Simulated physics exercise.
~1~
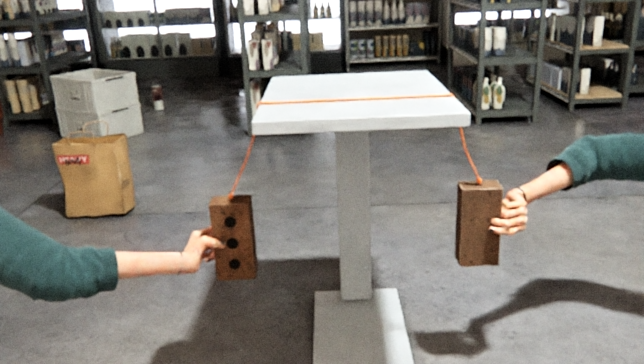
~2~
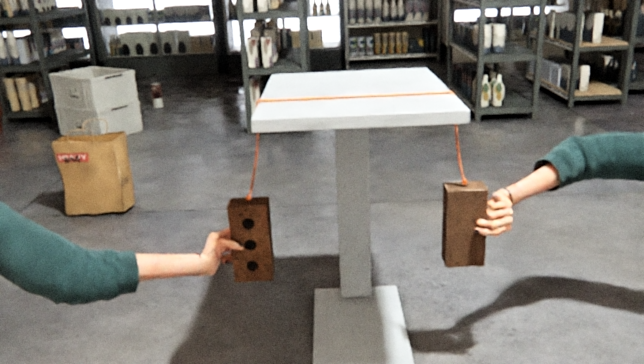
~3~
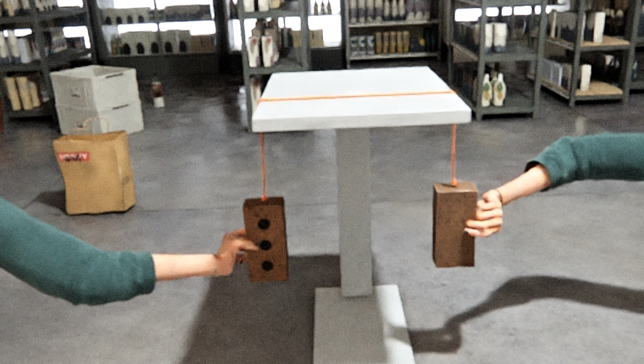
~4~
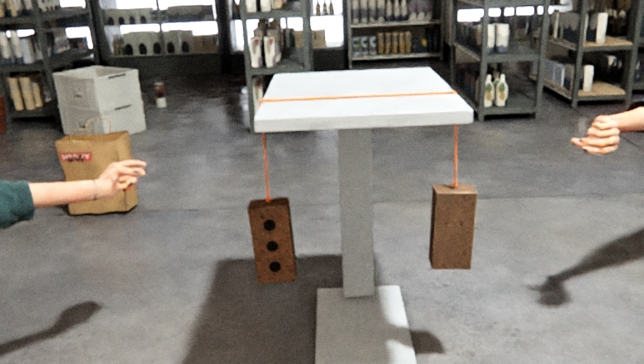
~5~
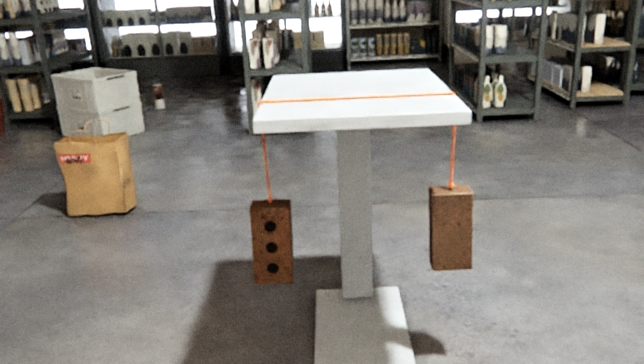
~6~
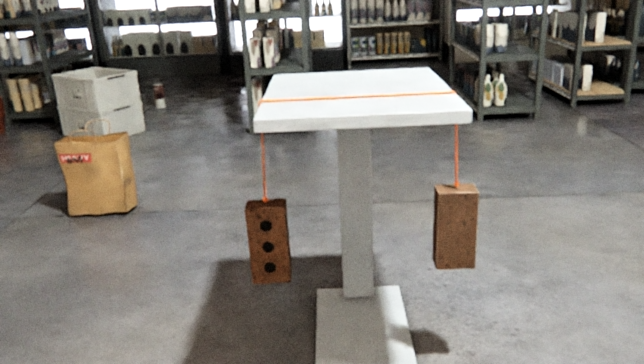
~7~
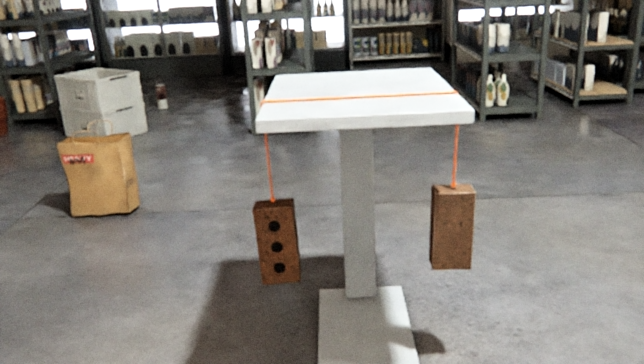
In a storeroom with a grey concrete floor and shelves of bottles along the back, a slightly swaying view faces a small white pedestal table. An orange ribbon lies across its top and hangs over both sides, with a reddish-brown brick tied at each end, the left one showing three dark holes. A cardboard-coloured bag and pale crates stand at the left. Two hands in green sleeves hold the bricks and ease them inward until they hang below the table edges. The hands let go and draw back out of view. The bricks sway faintly but stay level, and the ribbon remains balanced.
